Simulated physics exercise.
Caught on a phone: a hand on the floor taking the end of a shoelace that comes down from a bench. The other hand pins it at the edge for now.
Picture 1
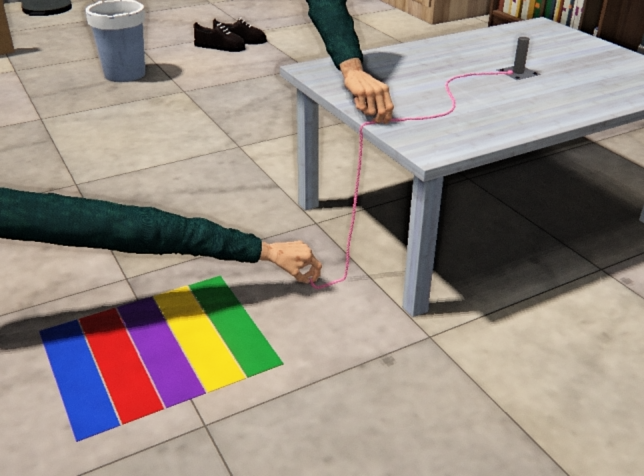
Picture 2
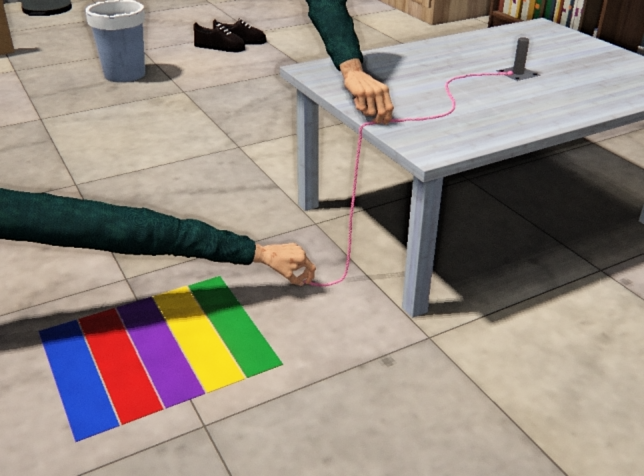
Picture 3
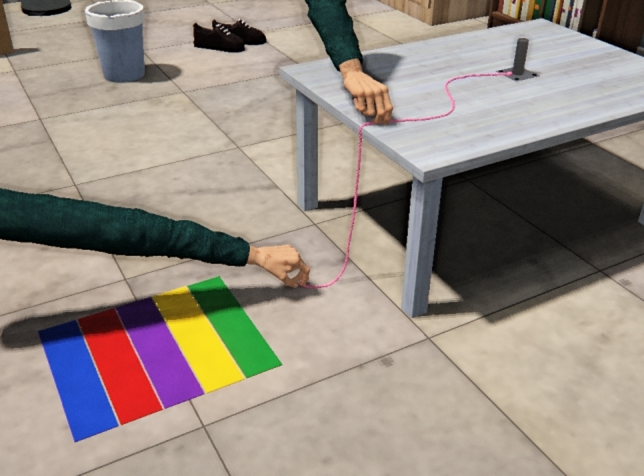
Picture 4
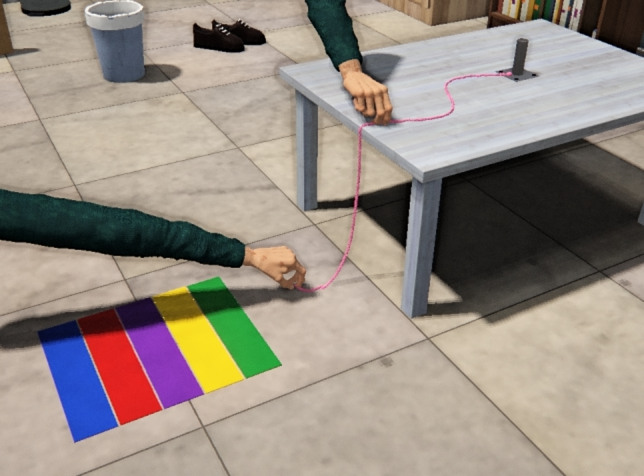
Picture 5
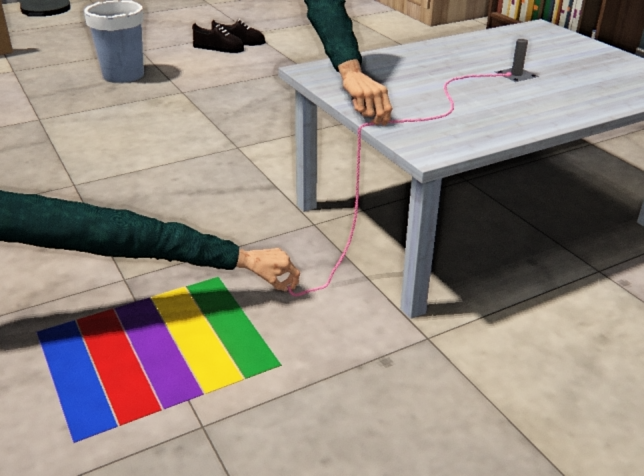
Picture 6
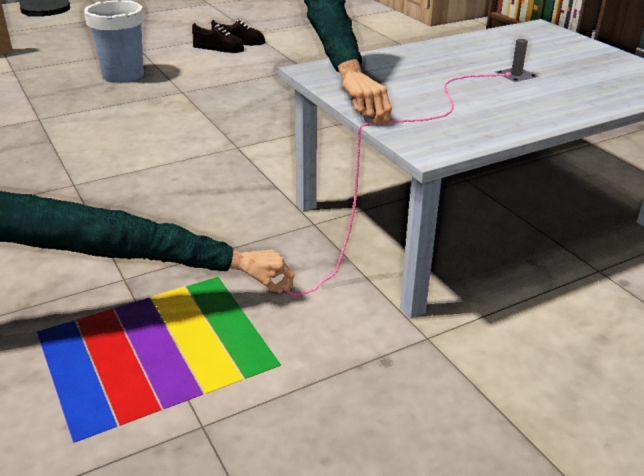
Pink shoelace hanging from a table edge under one hand while a lower hand draws its end slightly left near coloured stripes.
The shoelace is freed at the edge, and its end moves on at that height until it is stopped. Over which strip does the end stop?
Over purple.
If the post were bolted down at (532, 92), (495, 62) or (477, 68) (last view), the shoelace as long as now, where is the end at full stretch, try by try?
Try by try, around (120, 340), (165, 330) and (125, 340).
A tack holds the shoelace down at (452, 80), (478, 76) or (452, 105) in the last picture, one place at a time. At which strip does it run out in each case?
Try by try: Purple; purple; yellow.
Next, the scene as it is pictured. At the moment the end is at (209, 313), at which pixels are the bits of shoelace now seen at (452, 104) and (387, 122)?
Near (416, 104) and (357, 142).
A little later, end near (208, 313); over green.
Next, end near (172, 325); over yellow.
When it is tight, end near (150, 332); over purple. The end stops over the purple strip.
